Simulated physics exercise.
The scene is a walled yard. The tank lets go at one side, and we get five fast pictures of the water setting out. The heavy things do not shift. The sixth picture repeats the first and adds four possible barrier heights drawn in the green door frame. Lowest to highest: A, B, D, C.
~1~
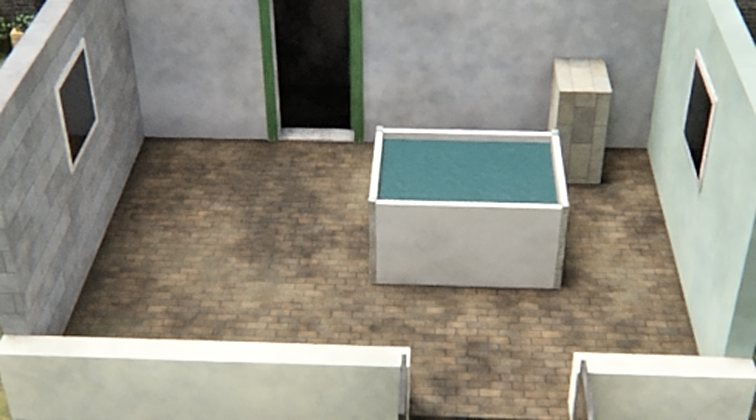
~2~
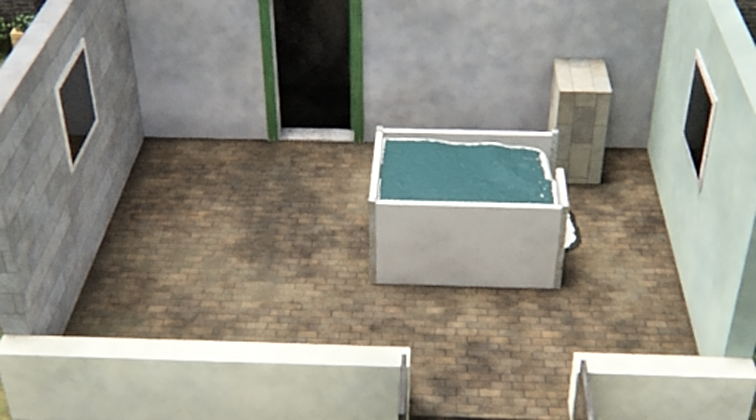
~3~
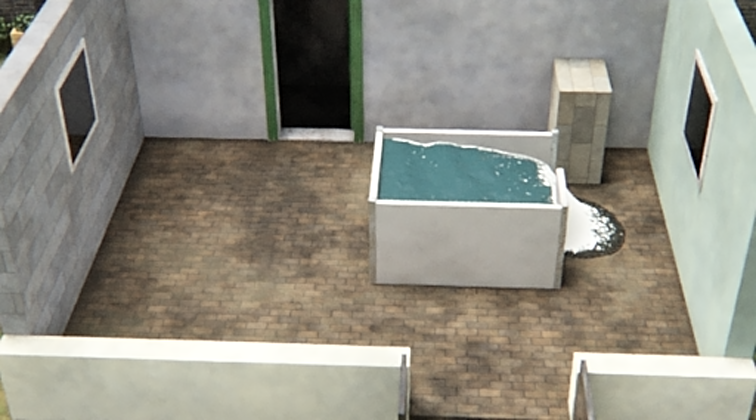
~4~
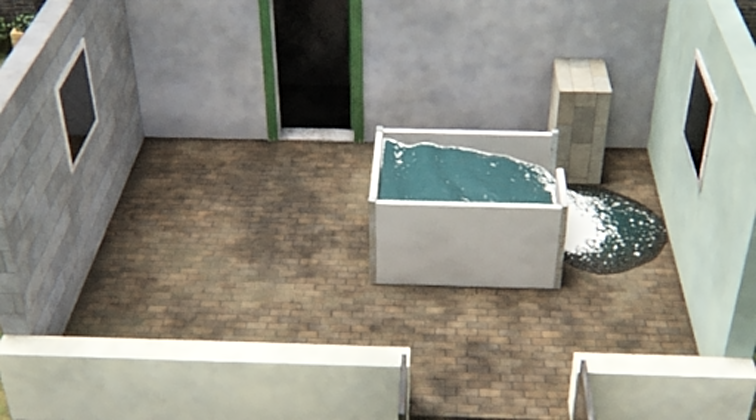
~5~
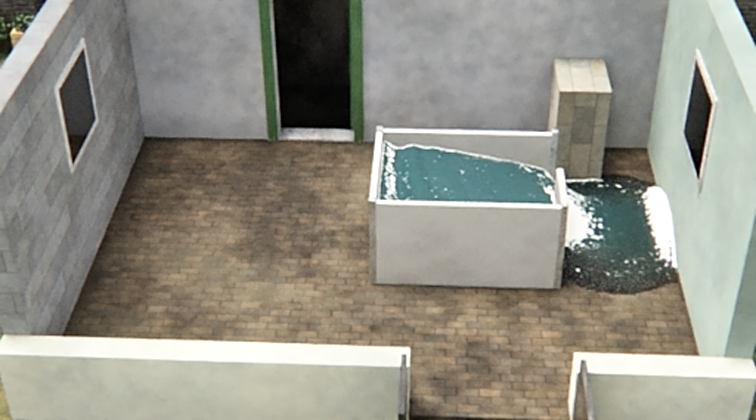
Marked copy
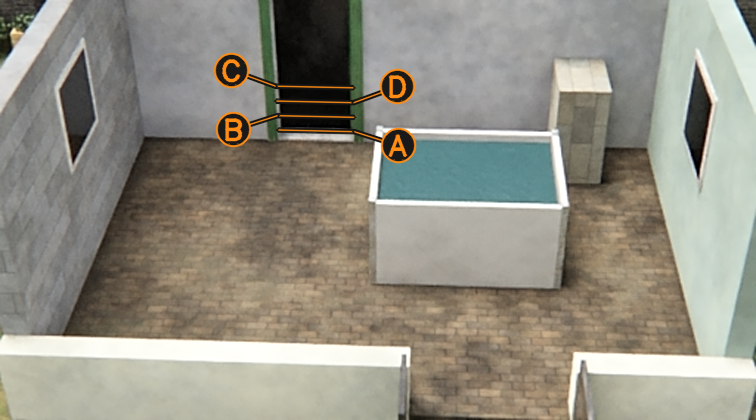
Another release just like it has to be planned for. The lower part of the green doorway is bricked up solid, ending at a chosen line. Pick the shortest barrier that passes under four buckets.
Height A.
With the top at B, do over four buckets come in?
No, not at all.
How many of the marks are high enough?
All of them.
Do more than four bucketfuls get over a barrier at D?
No, that is safe.
On the marked copy, A at (316, 130); B at (315, 116); C at (314, 86); D at (315, 101); from the bottom up A, B, D, C.
For height A, nothing gets over.
For height B, nothing gets over.
For height C, nothing gets over.
For height D, nothing gets over.
